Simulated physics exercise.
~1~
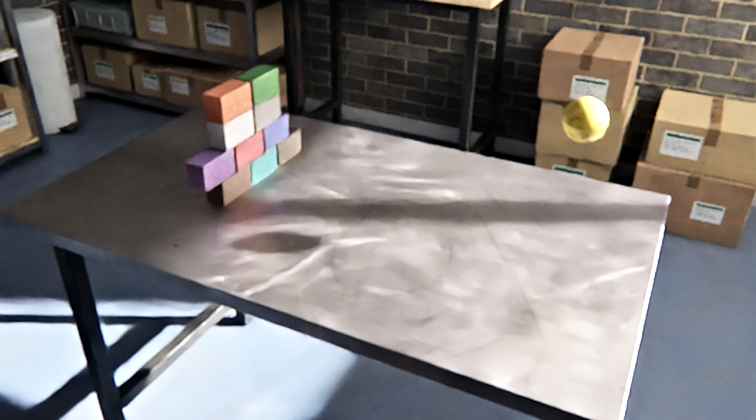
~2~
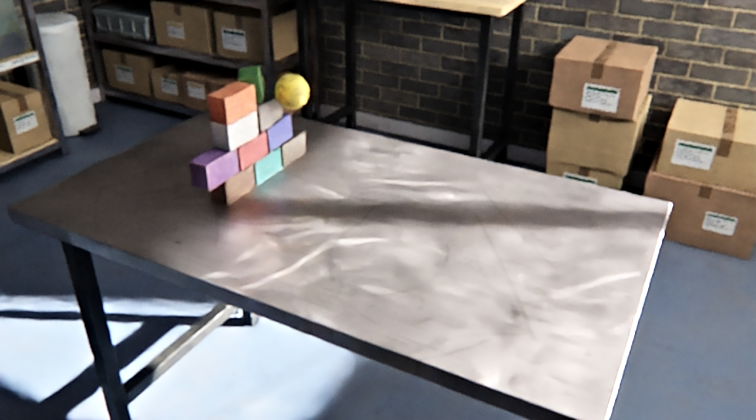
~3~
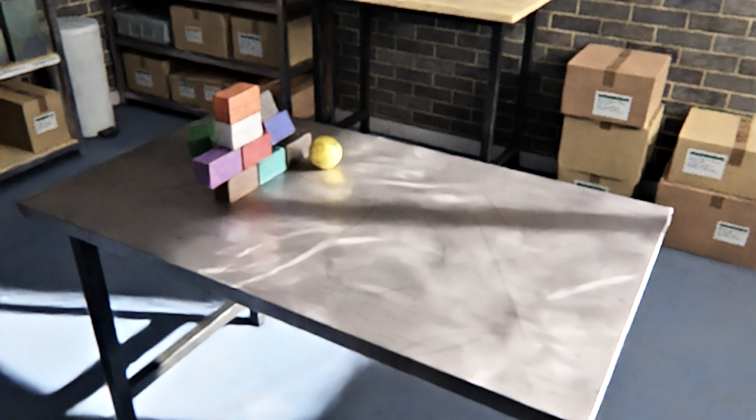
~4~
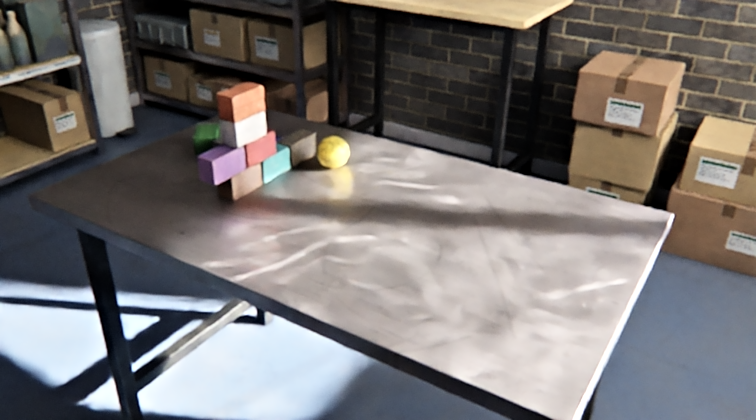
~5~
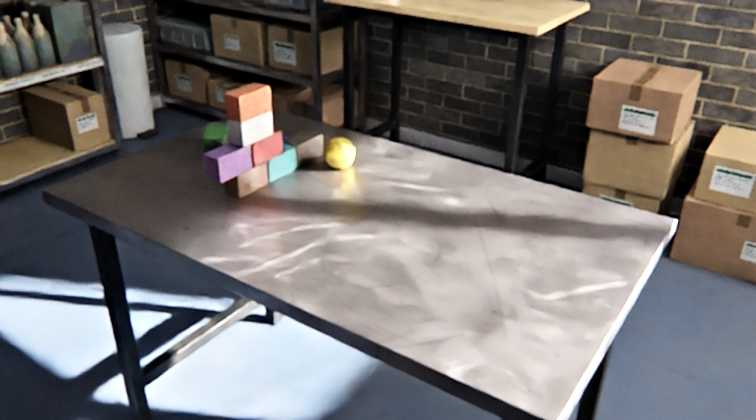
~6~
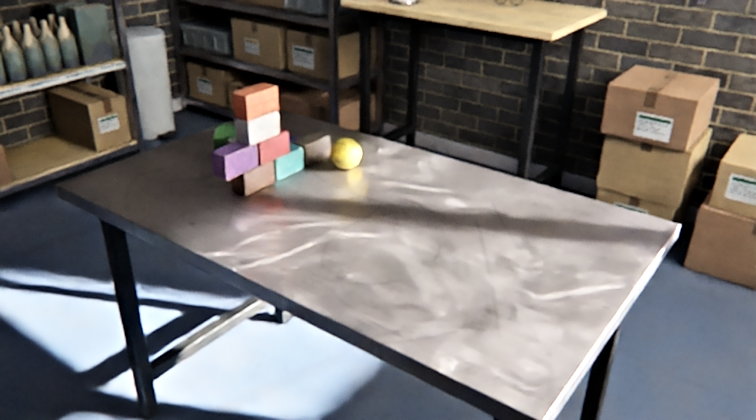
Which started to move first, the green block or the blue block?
The green block started to move first, and the blue block began to lean after that.
A metal table held a small pile of coloured blocks as a yellow ball flew in from the right and struck it, knocking down the green, grey and blue blocks, while the orange one stayed on top and the ball settled just right of the pile.
